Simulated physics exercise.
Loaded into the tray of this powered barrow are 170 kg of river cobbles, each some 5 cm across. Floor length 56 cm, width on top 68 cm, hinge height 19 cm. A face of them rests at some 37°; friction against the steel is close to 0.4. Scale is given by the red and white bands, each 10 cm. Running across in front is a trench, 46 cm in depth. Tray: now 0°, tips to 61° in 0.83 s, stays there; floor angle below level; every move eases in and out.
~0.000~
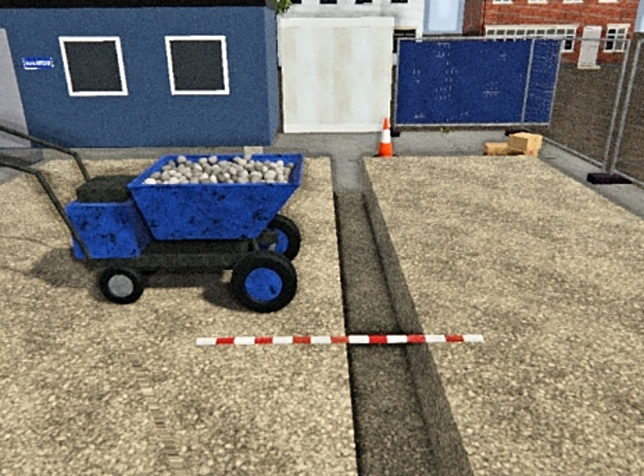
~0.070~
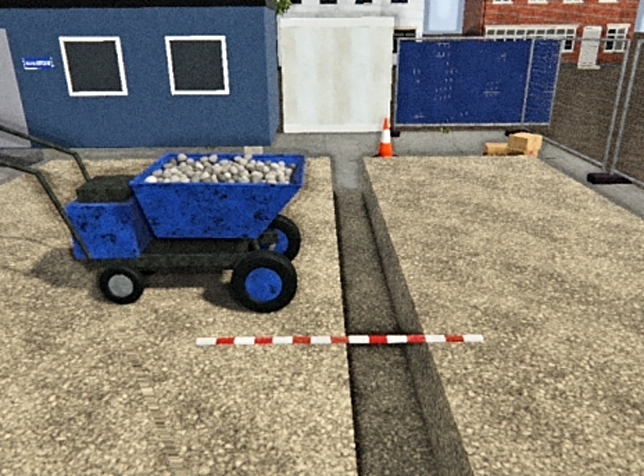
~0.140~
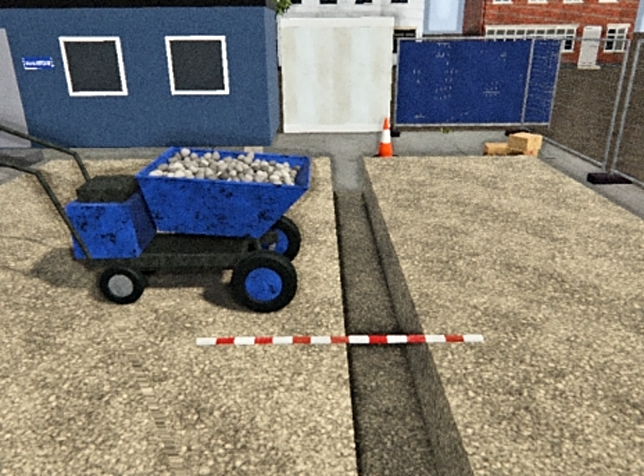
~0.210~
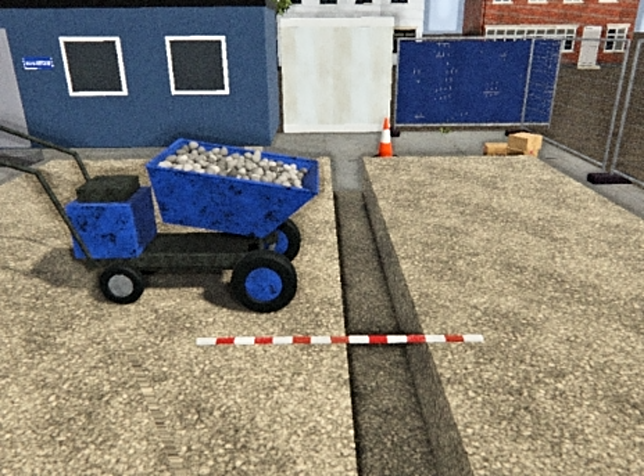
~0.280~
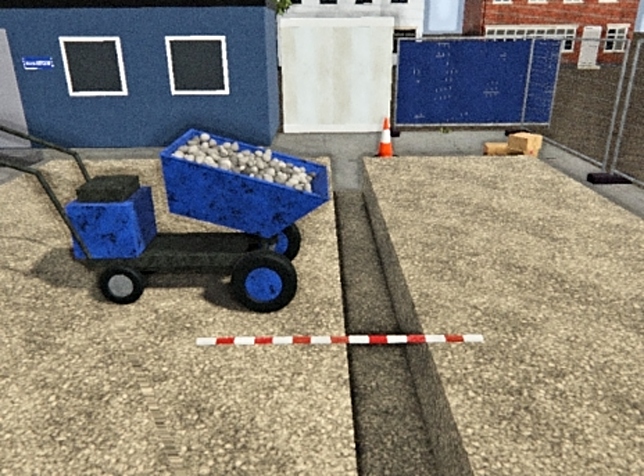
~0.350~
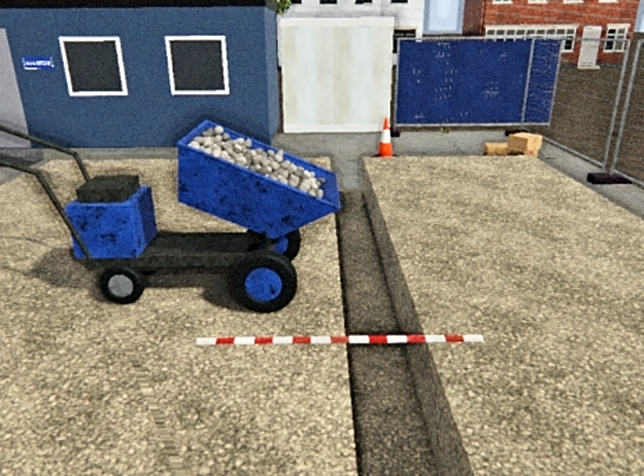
The clip opens on a blue powered barrow, its tray heaped with pale rounded stones, standing left of a narrow trench crossed by a red and white banded pole. The tray's rear rises gradually, tilting its front lip down to the right, while the wheels stay put and the stones remain inside.
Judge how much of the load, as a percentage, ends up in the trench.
Around 53 %.
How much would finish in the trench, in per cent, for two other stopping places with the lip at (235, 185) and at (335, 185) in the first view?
Result: Close to 65 then close to 20 per cent.
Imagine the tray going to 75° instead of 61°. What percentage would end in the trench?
It comes out at about 65 percent.
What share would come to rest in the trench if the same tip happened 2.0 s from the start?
Near 70 per cent.
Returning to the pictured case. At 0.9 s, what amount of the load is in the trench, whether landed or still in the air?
Some 15 per cent.
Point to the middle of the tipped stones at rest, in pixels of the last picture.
At about pixel (394, 333) in the last view.
After 0.6 s the floor is at 51°; 100 % in the tray; the foremost stones are at (360, 231).
After 0.9 s the floor is at 61°; 83 % in the tray, 16 % in the trench, 1 % past the trench; the foremost stones are at (415, 274).
After 1.3 s the floor is at 61°; 46 % in the tray, 26 % in the trench, 27 % past the trench; the foremost stones are at (502, 278).
After 3.2 s the floor is at 61°; 18 % in the tray, 53 % in the trench, 29 % past the trench; the foremost stones are past the picture's edge.
